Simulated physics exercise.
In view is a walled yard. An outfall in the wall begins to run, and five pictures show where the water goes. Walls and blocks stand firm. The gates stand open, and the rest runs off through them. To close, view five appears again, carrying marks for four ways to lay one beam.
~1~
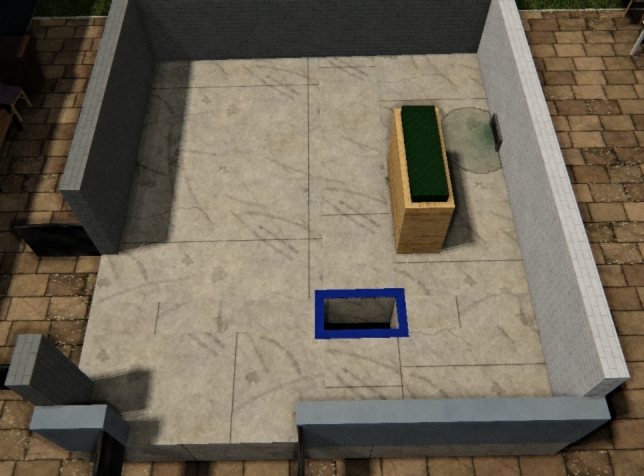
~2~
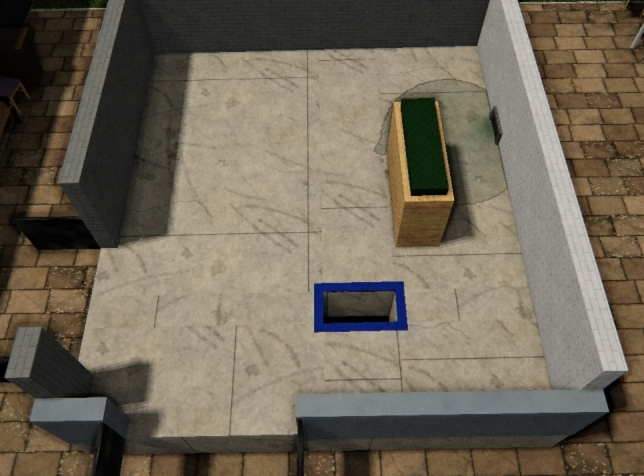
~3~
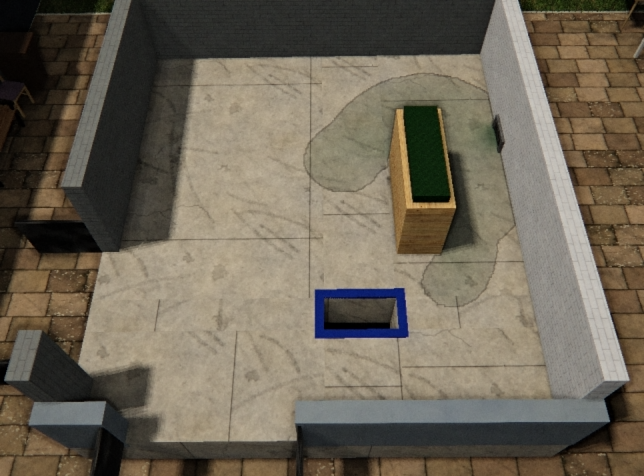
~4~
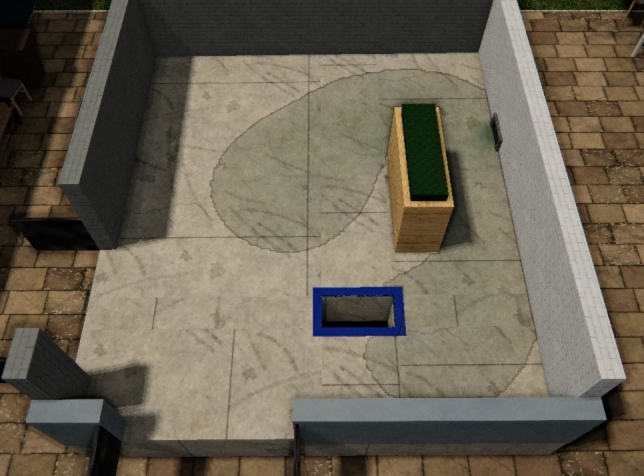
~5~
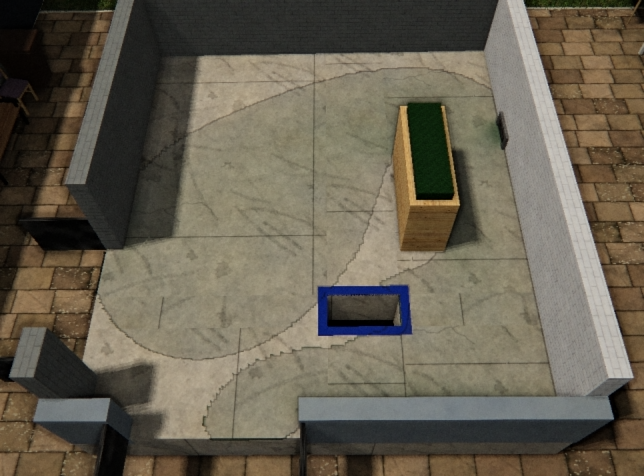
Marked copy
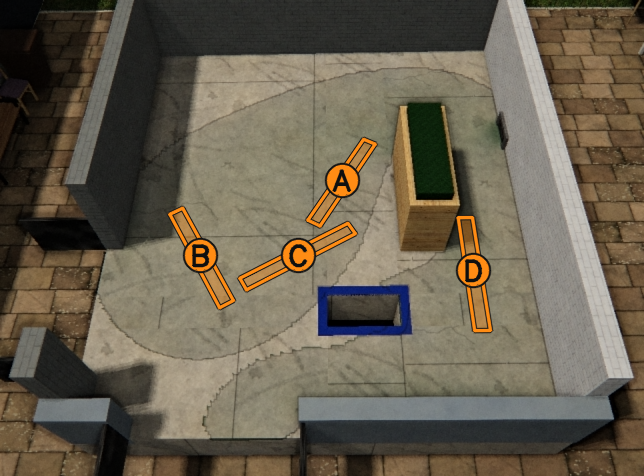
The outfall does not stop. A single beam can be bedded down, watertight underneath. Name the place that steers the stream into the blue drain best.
Choose A.
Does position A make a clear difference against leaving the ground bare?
Yes, it helps clearly.
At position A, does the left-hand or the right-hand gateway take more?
The right gate.
In orange, A from (313, 223) to (369, 141); B from (176, 211) to (226, 304); C from (243, 283) to (351, 228); D from (482, 330) to (465, 217).
For position A, about 13 % of the stream goes into the blue drain, about 87 % out by the gates.
For position B, about 8 % of the stream goes into the blue drain, about 92 % out by the gates.
For position C, about 6 % of the stream goes into the blue drain, about 94 % out by the gates.
For position D, about 7 % of the stream goes into the blue drain, about 93 % out by the gates.
